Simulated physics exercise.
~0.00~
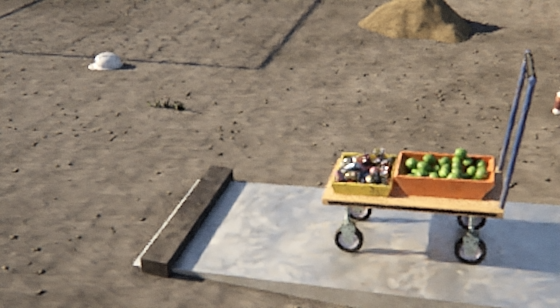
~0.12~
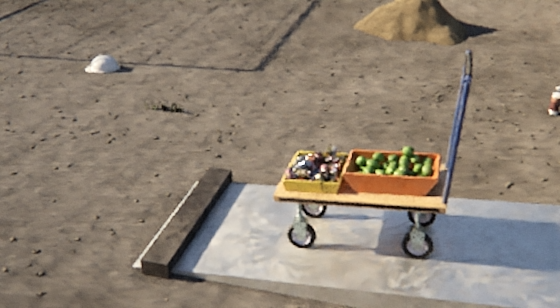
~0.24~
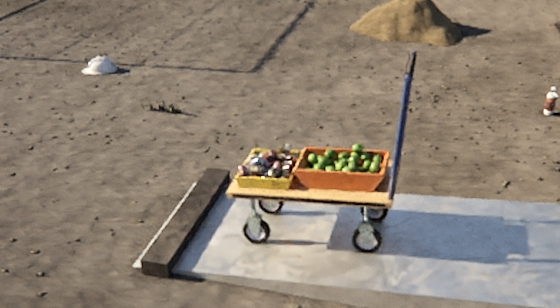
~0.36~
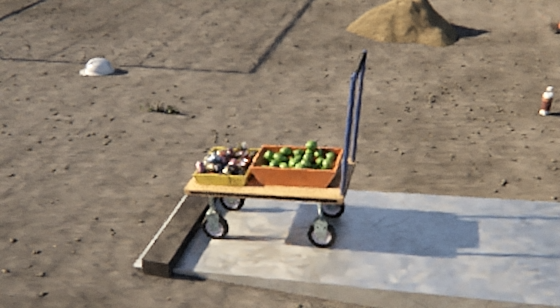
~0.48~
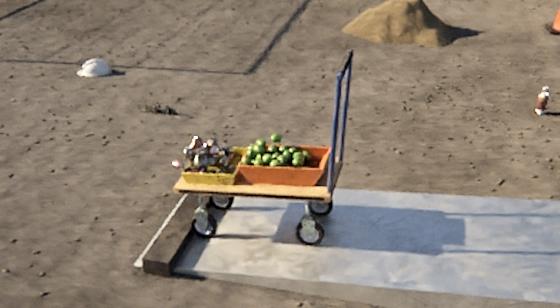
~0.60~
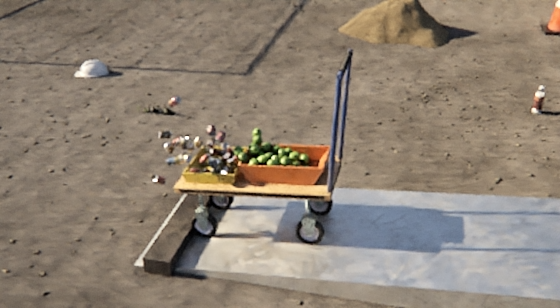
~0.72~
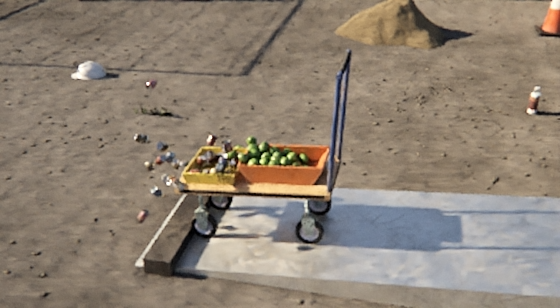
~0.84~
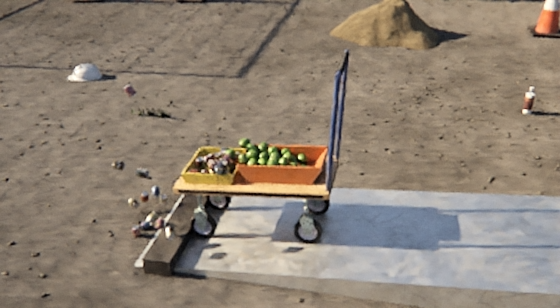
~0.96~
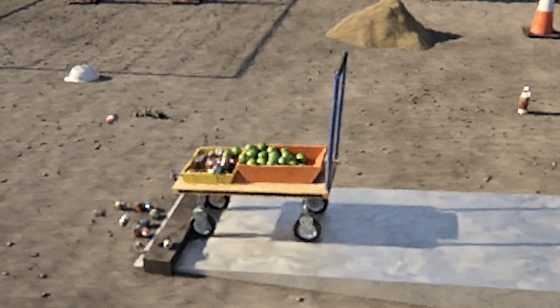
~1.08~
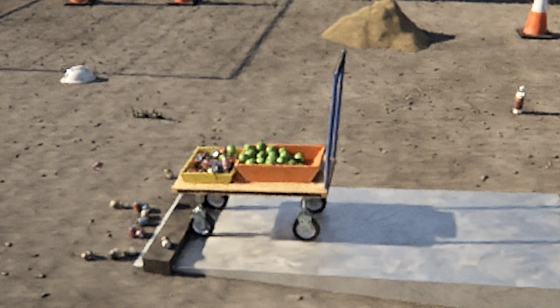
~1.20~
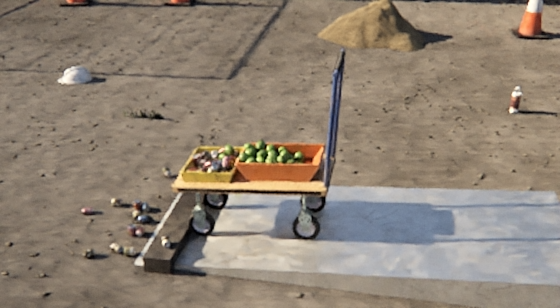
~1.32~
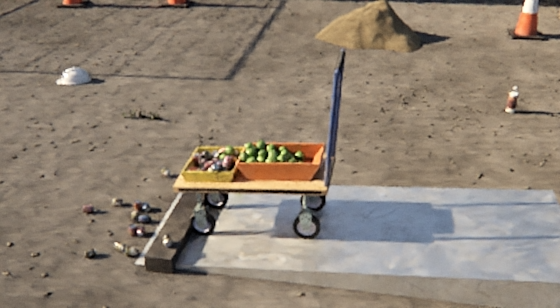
On bare brown ground, seen from above and to the side, a pale ramp slopes gently down to a dark raised sill at its left end. A flat wooden trolley with a blue handle rolls left along it, carrying small cans in a yellow container and green limes in an orange one behind. A white dome, a sand mound and orange cones stand beyond. The trolley stops at the sill, and many cans fly forward over the yellow container's edge. They drop past the sill and scatter on the dirt, while other cans and most limes stay aboard the still trolley.
